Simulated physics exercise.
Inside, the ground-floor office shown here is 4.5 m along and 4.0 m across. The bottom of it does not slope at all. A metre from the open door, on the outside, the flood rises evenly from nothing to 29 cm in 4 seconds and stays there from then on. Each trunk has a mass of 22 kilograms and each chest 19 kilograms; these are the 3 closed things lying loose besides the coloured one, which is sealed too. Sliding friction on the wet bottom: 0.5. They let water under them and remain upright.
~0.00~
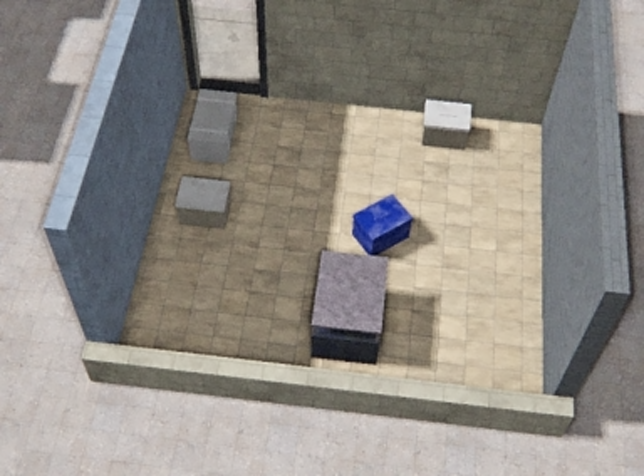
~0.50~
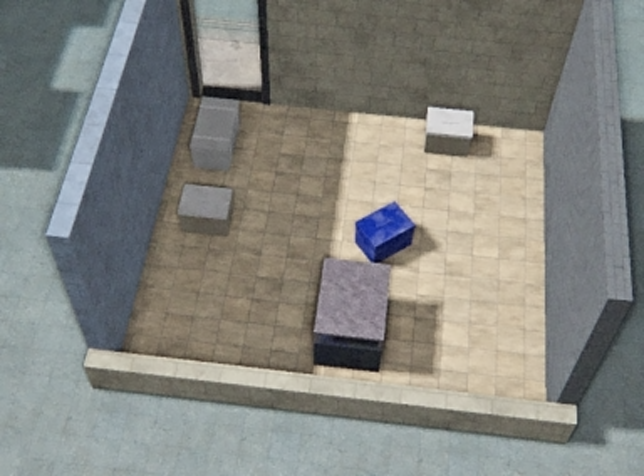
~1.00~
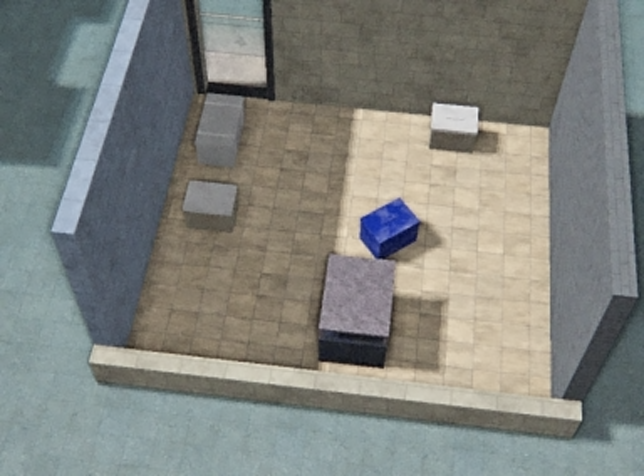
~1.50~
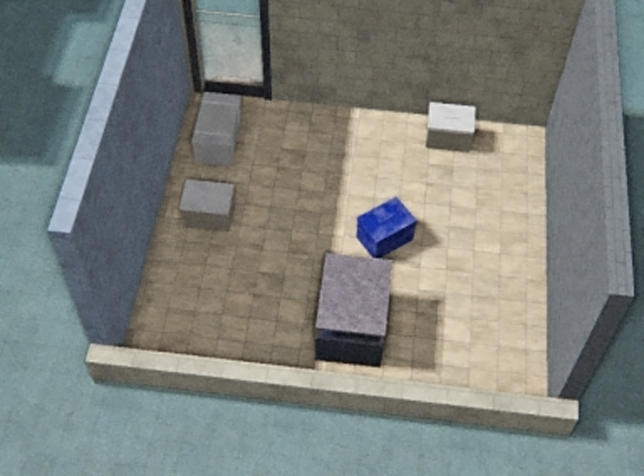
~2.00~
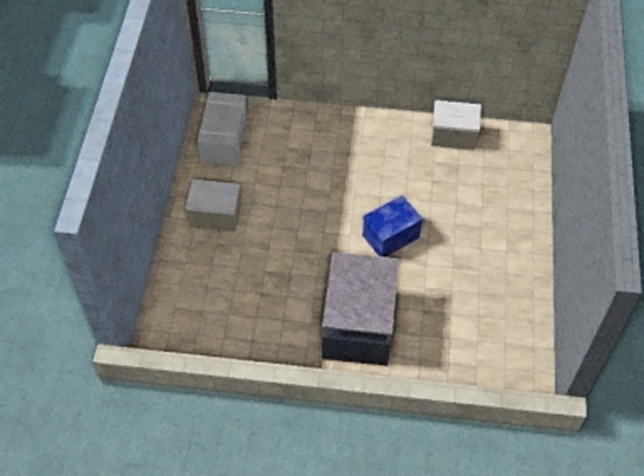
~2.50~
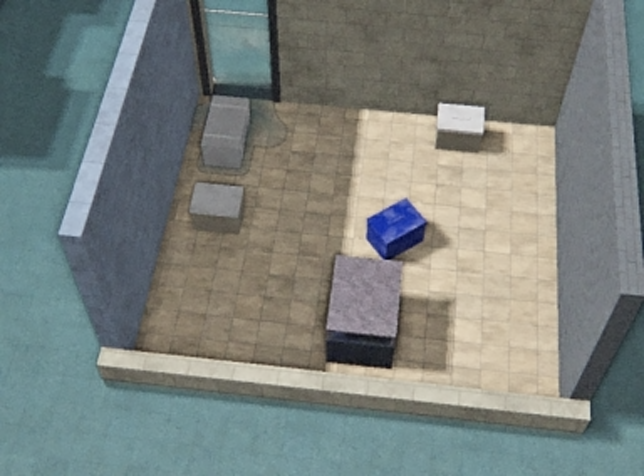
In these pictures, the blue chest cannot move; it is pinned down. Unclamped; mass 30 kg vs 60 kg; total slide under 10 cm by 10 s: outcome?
Even the lighter choice passes.
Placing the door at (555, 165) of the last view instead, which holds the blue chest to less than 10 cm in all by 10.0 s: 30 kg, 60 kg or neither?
In that case the smaller load will do.
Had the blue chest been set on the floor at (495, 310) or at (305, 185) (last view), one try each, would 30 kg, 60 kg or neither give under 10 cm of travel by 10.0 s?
For the first spot the lighter suffices, for the second the lighter suffices.
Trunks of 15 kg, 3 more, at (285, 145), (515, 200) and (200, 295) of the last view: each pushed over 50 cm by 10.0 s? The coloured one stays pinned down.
In the order given, beyond the mark, then within the mark, and last beyond the mark.
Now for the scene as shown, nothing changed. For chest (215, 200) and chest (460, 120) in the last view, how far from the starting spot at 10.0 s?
Respectively 200 and 0 cm.
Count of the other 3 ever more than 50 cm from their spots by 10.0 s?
The tally stands at 2.
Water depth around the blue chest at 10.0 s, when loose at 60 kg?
Around 5 cm.
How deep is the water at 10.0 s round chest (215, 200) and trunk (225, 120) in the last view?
Roughly 16 and 10 cm.
After 3.5 s the blue chest would be 0 cm from its start with 30 kg and 0 cm from its start with 60 kg; 0 cm of water round it then.
After 4.5 s the blue chest would be 0 cm from its start with 30 kg and 0 cm from its start with 60 kg; 2 cm of water round it then.
After 7.0 s the blue chest would be 0 cm from its start with 30 kg and 0 cm from its start with 60 kg; 4 cm of water round it then.
After 10.0 s the blue chest would be 1 cm from its start with 30 kg and 0 cm from its start with 60 kg; 5 cm of water round it then.
